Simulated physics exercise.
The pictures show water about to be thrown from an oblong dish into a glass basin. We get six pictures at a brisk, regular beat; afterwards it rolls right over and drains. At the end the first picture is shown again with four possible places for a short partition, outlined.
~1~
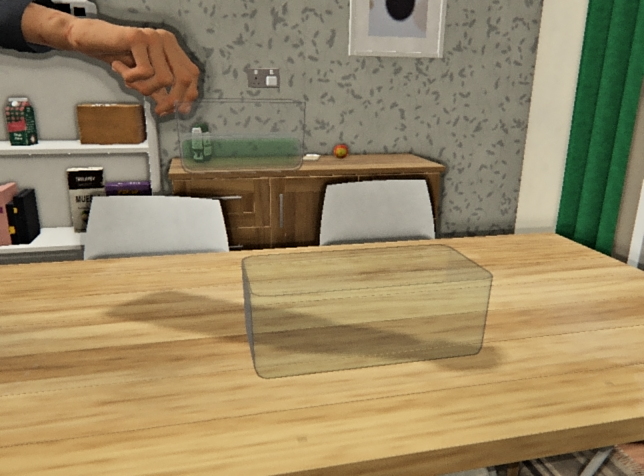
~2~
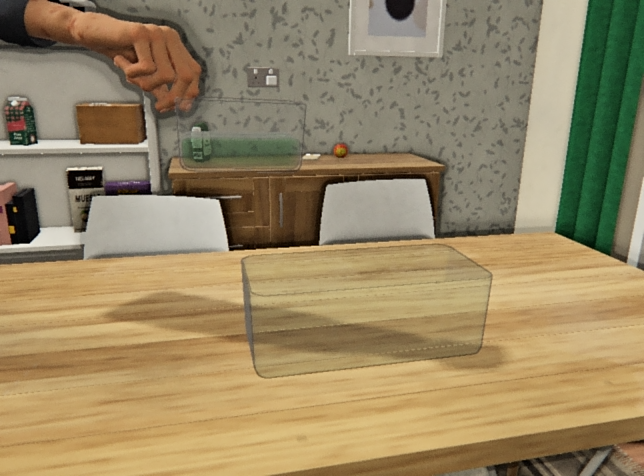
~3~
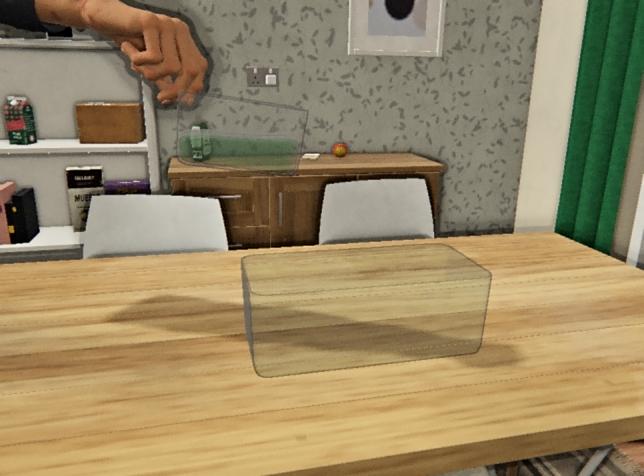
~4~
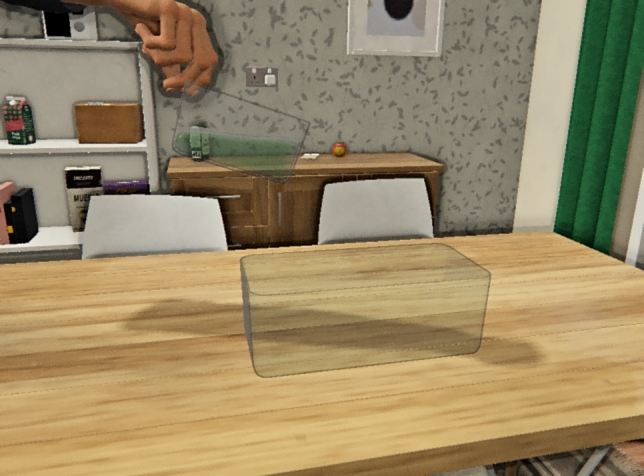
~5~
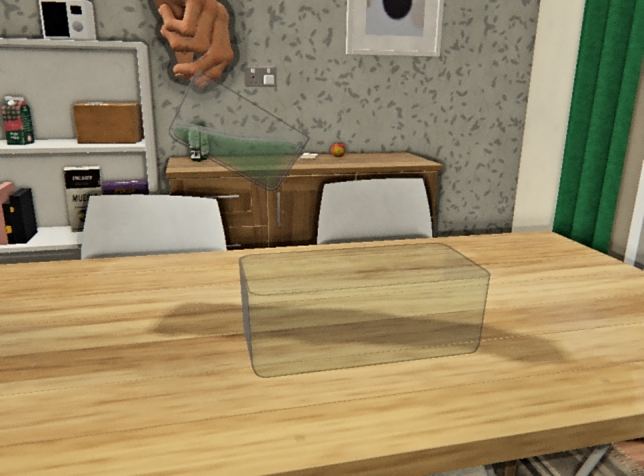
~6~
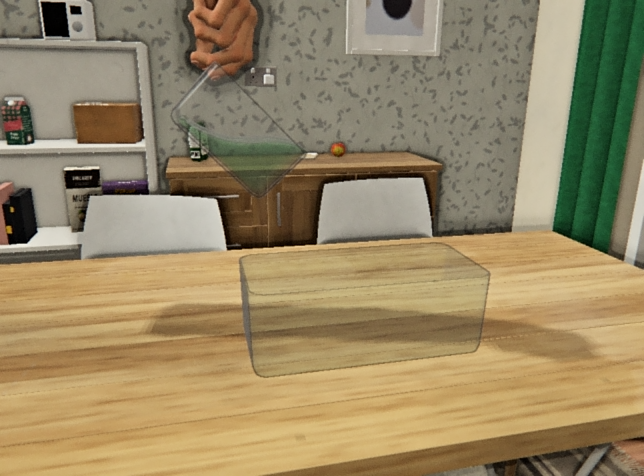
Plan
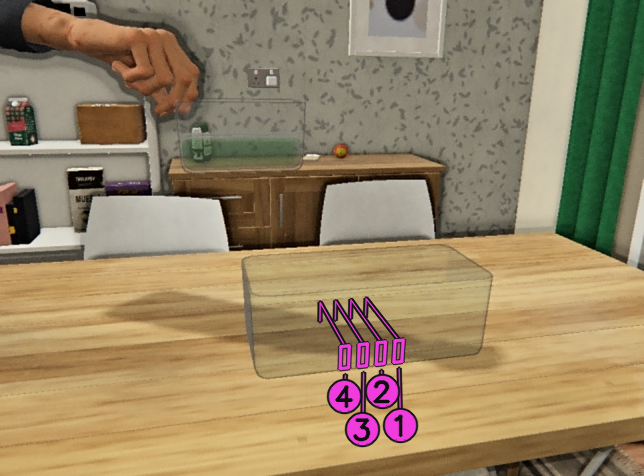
A hand at the upper left holds a clear oblong dish of greenish water, at first level, then tilts it steadily down to the right until it hangs steeply and the water gathers at its lower corner. Below, an empty glass basin rests on a pale wooden table, with white chairs, a brown sideboard and green curtain behind. The room is seen from across the table, the view nearly still.
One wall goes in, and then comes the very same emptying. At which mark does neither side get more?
Use place 4.
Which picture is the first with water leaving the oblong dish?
In picture 6.
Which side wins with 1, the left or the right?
More ends on the left.
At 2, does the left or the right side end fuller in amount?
More ends on the left.
On the marked copy, 1 at (399, 368); 2 at (381, 370); 3 at (363, 372); 4 at (345, 374).
If 1 is chosen, about 83 % ends left of the wall and 13 % right of it; 4 % is lost outside.
If 2 is chosen, about 84 % ends left of the wall and 13 % right of it; 3 % is lost outside.
If 3 is chosen, about 78 % ends left of the wall and 20 % right of it.
If 4 is chosen, about 49 % ends left of the wall and 49 % right of it.
